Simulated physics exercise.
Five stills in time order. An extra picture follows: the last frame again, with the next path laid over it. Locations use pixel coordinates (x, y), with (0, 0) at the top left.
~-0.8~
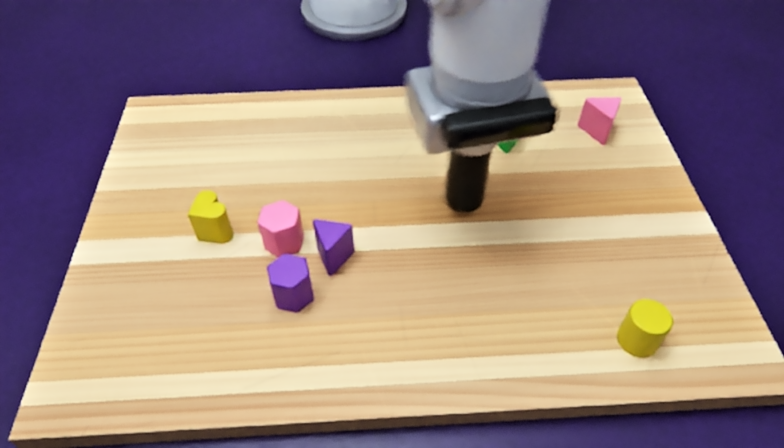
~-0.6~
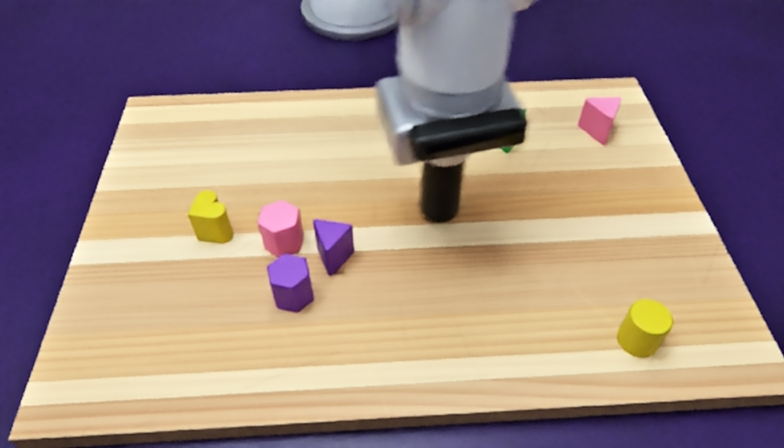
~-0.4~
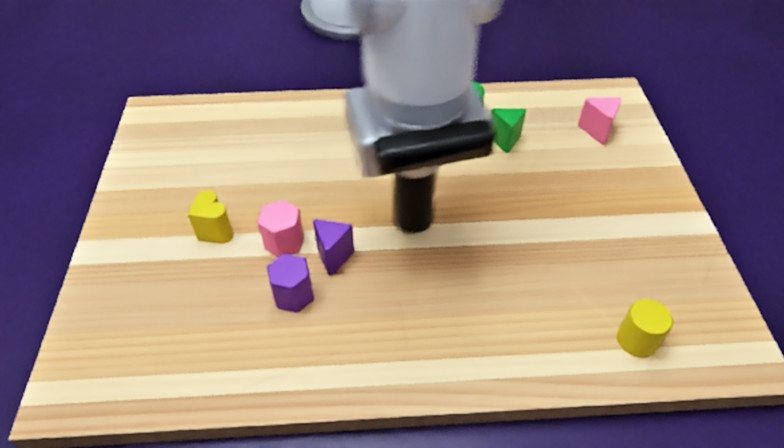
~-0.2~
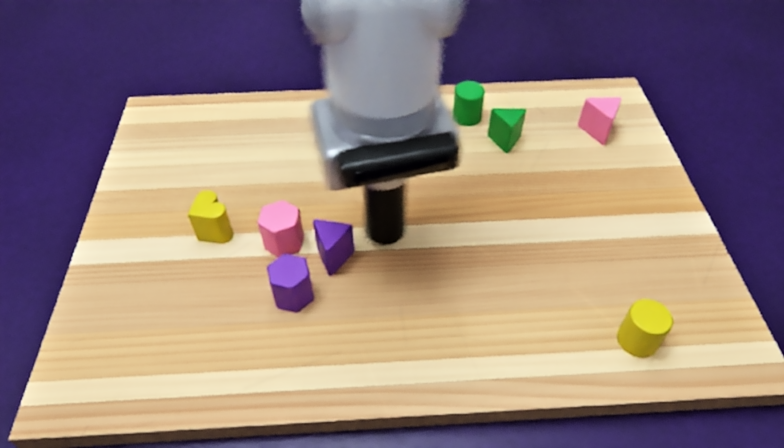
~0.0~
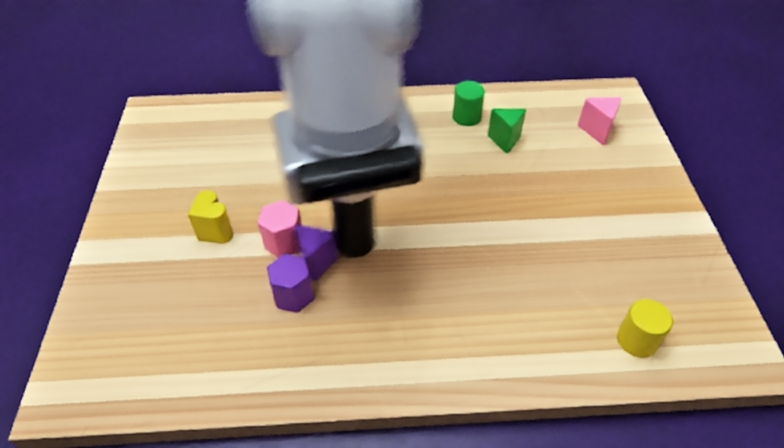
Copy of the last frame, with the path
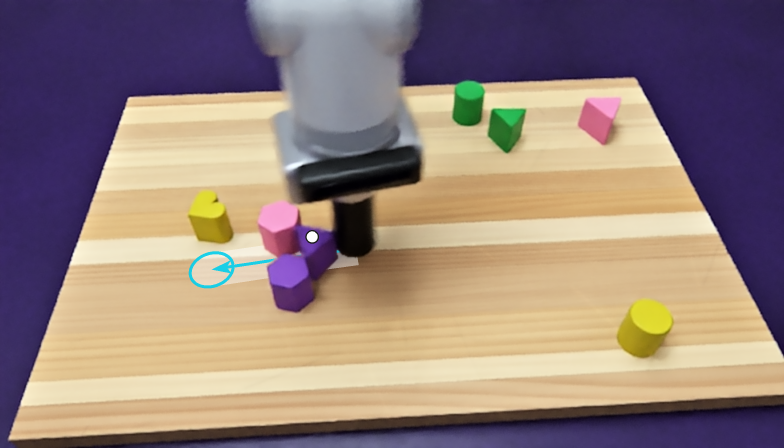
The footage shows a robotic arm moving its black peg leftward and slightly nearer over a wooden board of colourful blocks, then nudging the purple triangular piece a short way left, toward the pink and purple hexagons.
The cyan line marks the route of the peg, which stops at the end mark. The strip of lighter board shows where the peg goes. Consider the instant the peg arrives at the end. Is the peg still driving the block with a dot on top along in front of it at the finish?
Going by the path, no.
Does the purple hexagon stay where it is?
No - that is not the case.
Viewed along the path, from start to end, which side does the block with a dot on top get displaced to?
Its sideways move is to the left.
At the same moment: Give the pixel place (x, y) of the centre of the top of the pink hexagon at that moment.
It will likely be found at (244, 205).
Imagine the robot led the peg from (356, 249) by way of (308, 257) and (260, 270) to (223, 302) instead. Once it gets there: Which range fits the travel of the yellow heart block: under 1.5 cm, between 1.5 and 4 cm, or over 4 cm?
It falls in the under 1.5 cm band.
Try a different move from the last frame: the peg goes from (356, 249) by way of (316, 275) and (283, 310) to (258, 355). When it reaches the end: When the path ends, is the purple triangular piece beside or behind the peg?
In short: Yes.
Path on the board, from (356, 249) to (212, 269); the dot is on the purple triangular piece.
What follows on the original path. One third of the way, peg at (307, 248); pink hexagon at (270, 214), turned 20° clockwise; purple hexagon at (275, 282); purple triangular piece at (276, 253), turned 65° anticlockwise.
Two thirds of the way, peg at (257, 255); pink hexagon at (245, 206), turned 65° clockwise; purple hexagon at (274, 283); purple triangular piece at (249, 265).
At the end, peg at (209, 263); yellow heart block in place; pink hexagon at (244, 205), turned 65° clockwise; purple hexagon at (274, 283); purple triangular piece at (247, 266), turned 135° anticlockwise.
